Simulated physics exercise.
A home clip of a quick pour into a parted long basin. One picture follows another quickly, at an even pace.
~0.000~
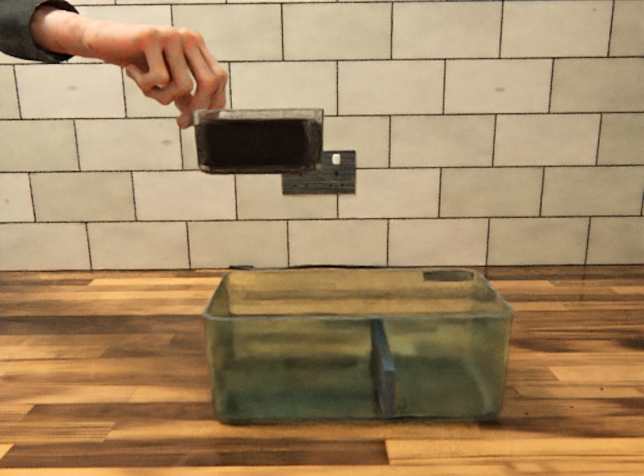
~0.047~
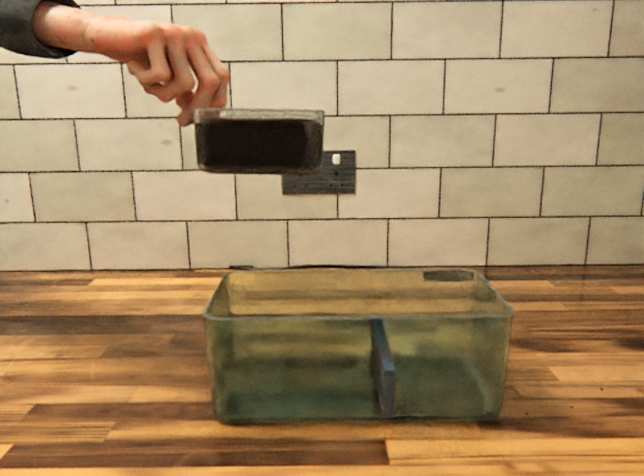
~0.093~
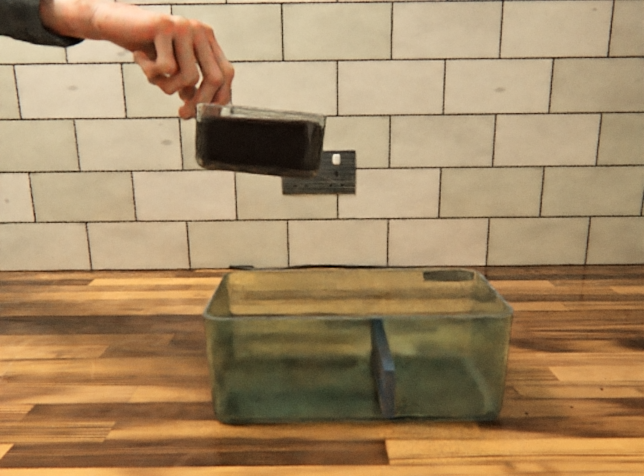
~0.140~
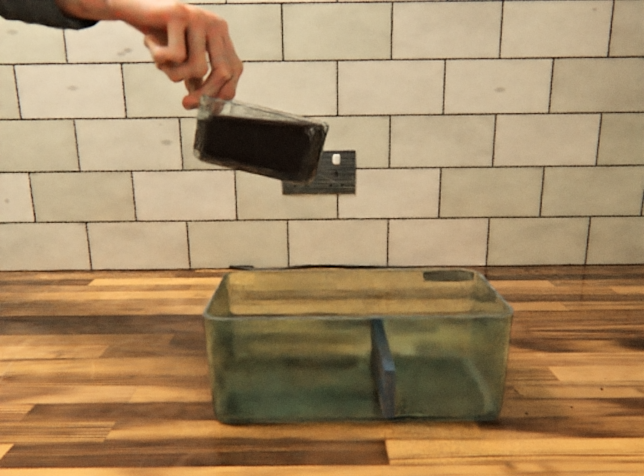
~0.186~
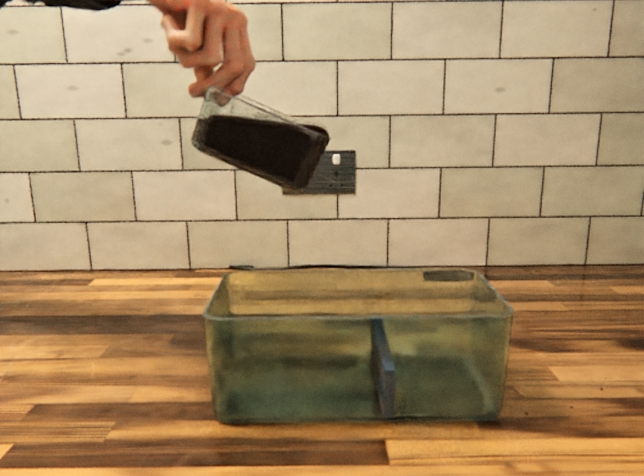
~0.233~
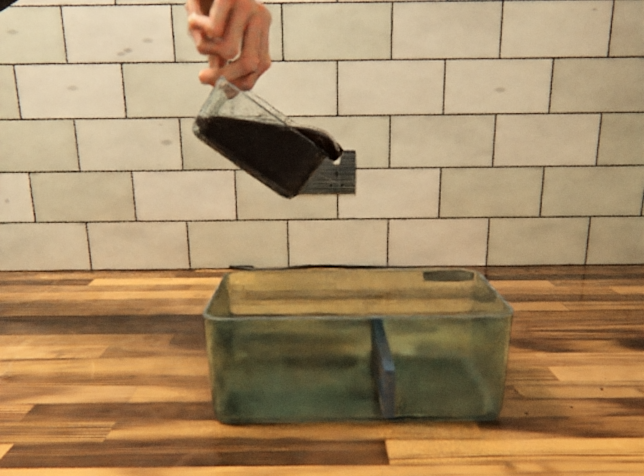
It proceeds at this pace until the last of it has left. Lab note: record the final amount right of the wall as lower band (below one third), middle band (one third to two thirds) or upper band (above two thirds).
The centre band.
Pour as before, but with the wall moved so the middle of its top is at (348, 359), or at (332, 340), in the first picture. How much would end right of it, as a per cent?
Note - case one near 70 %, case two near 85 %.
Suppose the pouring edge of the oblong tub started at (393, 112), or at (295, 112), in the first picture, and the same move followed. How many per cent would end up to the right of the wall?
85 % and 10 %.
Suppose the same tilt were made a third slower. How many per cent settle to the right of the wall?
Roughly 60 per cent ends up there.
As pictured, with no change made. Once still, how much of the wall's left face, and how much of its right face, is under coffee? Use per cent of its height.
On the left 20 %, on the right 30 %.
A moment on, the oblong tub is tipped right over and 10 per cent is still to pour, 10 is left of the wall and 31 right of it.
Next, the oblong tub is tipped right over and 1 per cent is still to pour, 45 is left of the wall and 47 right of it.
Then the oblong tub is tipped right over and 0 per cent is still to pour, 52 is left of the wall and 45 right of it.
Later the oblong tub is tipped right over and 0 per cent is still to pour, 52 is left of the wall and 46 right of it.
In the end 52 per cent lies left of the wall, 46 right of it and 2 outside.
